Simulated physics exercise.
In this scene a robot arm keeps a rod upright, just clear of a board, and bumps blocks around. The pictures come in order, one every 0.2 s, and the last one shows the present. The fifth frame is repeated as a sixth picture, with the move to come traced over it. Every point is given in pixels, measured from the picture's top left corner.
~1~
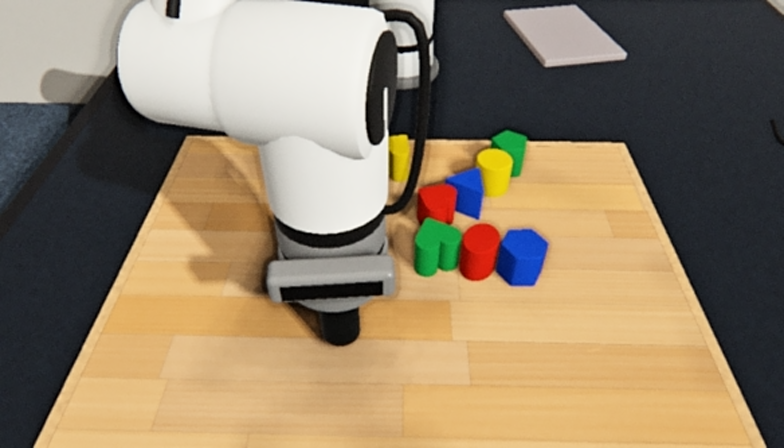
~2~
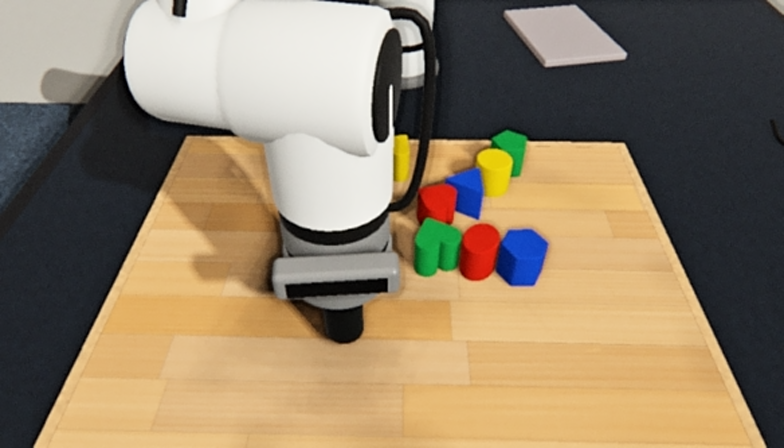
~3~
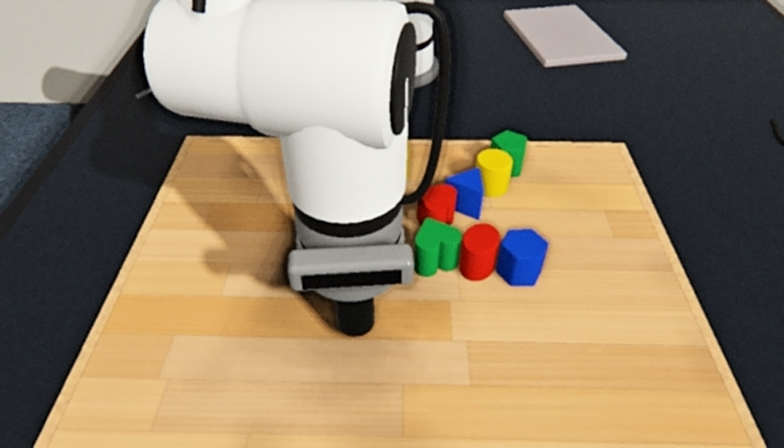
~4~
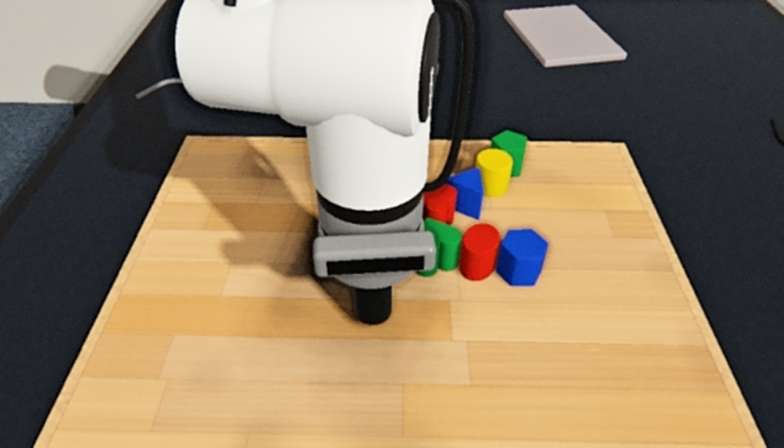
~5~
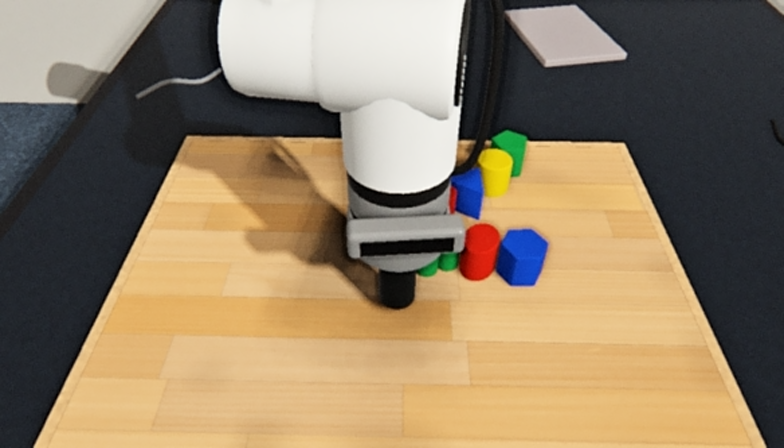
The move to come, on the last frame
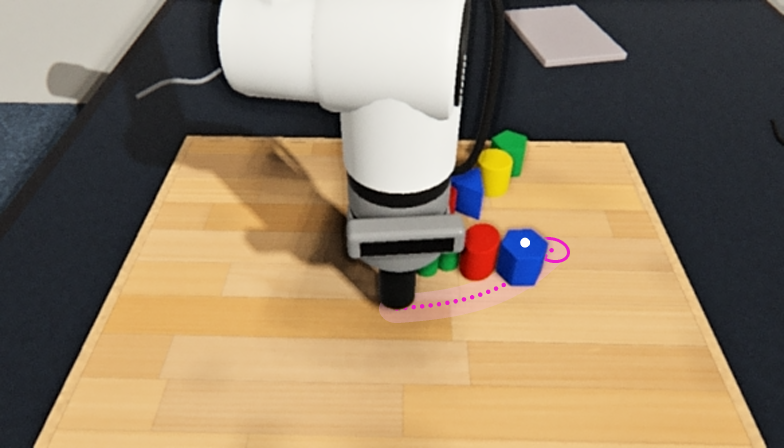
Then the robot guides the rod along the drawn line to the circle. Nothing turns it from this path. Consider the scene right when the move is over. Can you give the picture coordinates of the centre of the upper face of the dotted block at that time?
My prediction: (573, 201).
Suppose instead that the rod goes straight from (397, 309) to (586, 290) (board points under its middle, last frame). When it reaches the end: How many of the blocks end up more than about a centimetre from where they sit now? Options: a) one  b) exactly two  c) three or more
I'll go with a - one.
Drawn move, from (397, 309) through (460, 300) and (514, 279) to (552, 250); the dot is on the blue hexagonal block.
On the path given first. One third of the way, rod (463, 287); nothing pushed yet.
Two thirds of the way, rod (518, 266); red oval (483, 234); blue hexagonal block (542, 230), turned 15° anticlockwise.
At the end, rod (556, 237); green heart block still; red oval (483, 234); blue hexagonal block (573, 201), turned 30° anticlockwise.
